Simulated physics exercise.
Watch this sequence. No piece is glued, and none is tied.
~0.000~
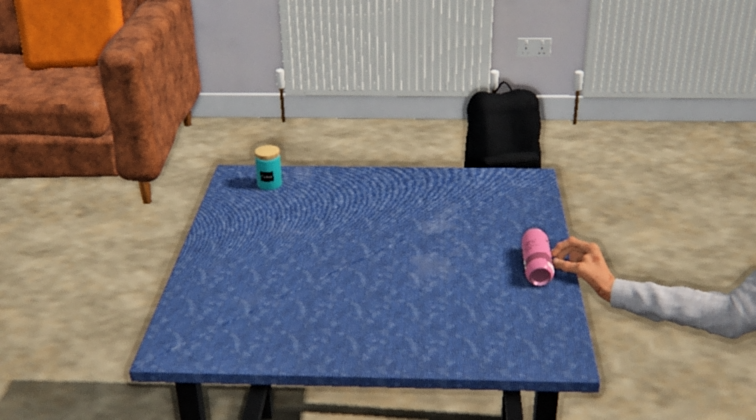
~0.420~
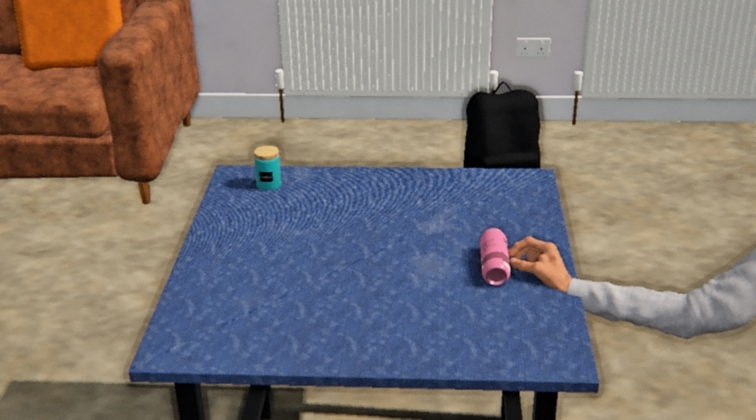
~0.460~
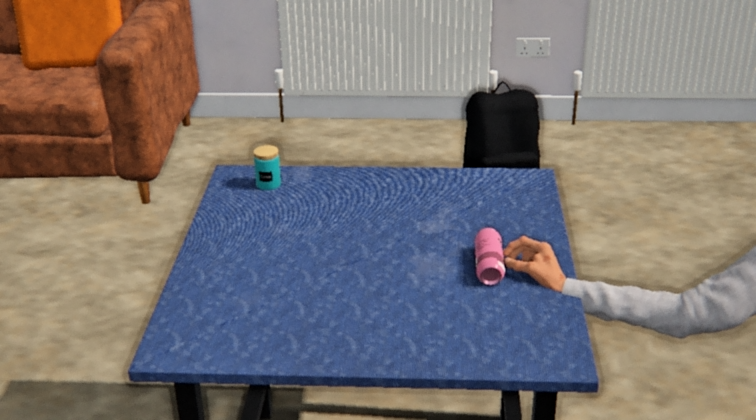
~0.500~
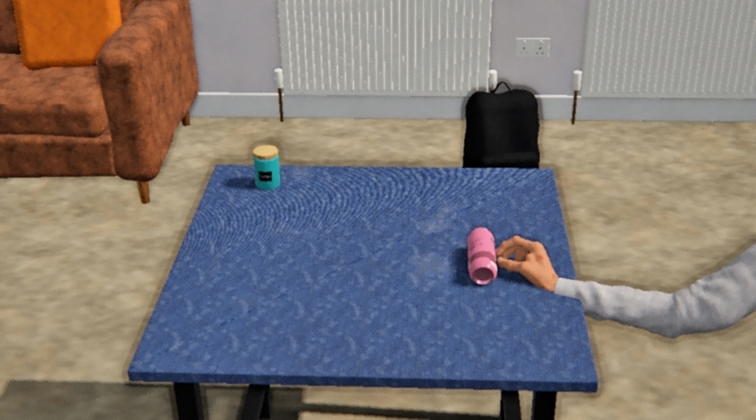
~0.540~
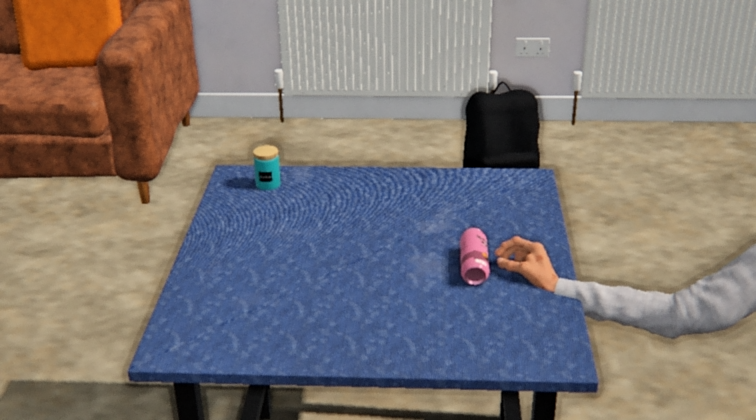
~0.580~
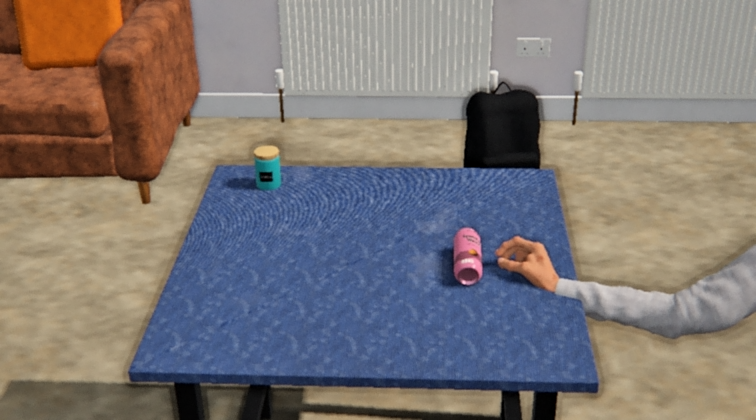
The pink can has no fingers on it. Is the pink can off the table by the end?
Kept on top.
After 0.68 s, pink can shifted about its own width near (452, 256).
After 0.78 s, pink can shifted well along near (438, 256).
After 0.98 s, pink can shifted well along near (420, 255).
In the end (1.5 s), moved from the start, pink can. At the end, from the last picture's camera, pink can near (414, 255).
